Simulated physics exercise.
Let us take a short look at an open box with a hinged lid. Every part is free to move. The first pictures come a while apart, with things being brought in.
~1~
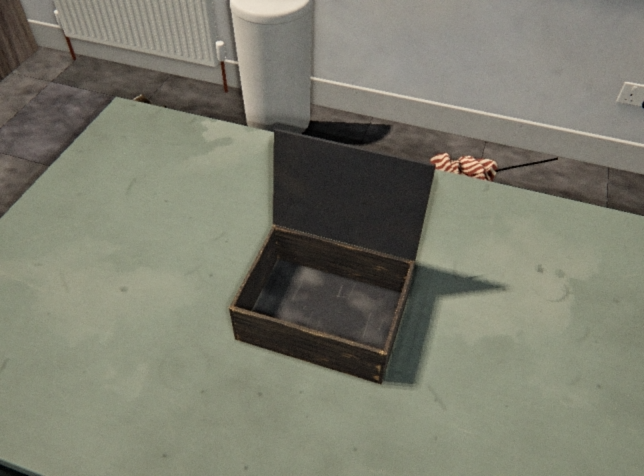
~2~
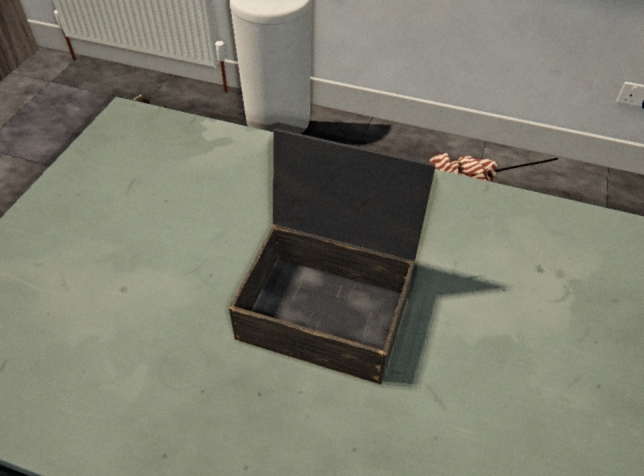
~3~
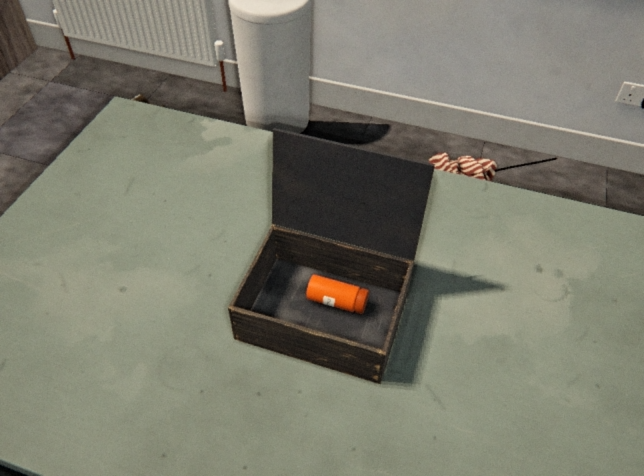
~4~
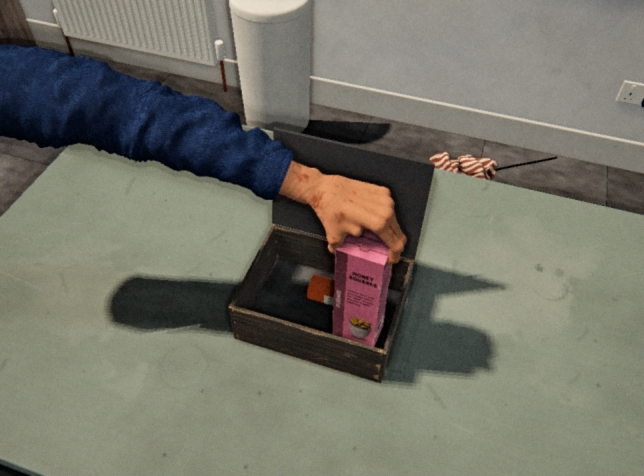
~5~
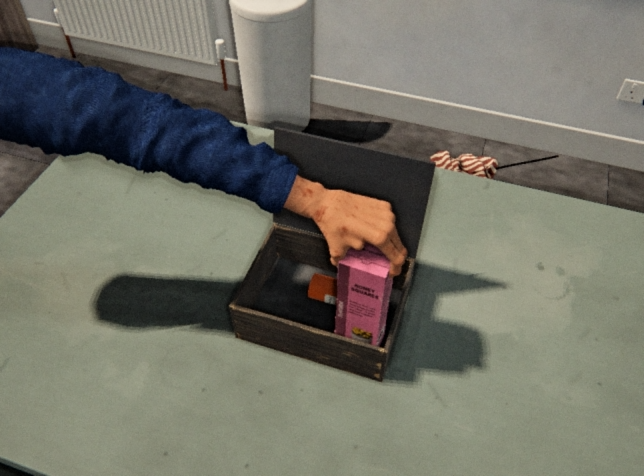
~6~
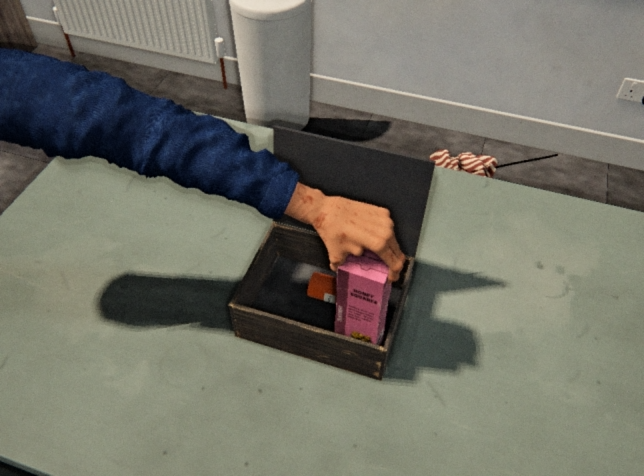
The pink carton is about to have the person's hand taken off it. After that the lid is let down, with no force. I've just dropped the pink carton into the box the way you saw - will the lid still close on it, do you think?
No, it won't close.
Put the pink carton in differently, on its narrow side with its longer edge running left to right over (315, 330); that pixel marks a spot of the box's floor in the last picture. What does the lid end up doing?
Put it in like that and the lid gets all the way down.
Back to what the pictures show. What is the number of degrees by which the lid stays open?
It comes to about 16°.
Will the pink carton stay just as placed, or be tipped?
After all that, it finishes out of line.
Then, 1.30 s past the last view, lid 83° above the rim.
Then, 1.60 s past the last view, lid 58° above the rim.
Then, 1.90 s past the last view, lid 31° above the rim; pink carton rocked 21° from its first pose near (357, 319).
Then, 2.00 s past the last view, lid 21° above the rim; pink carton rocked 43° from its first pose near (358, 321).
Finally, lid 17° above the rim; down or leaning hard in the box, pink carton; orange shaker still in place. Final places as the last picture's camera would see them, pink carton near (361, 312).
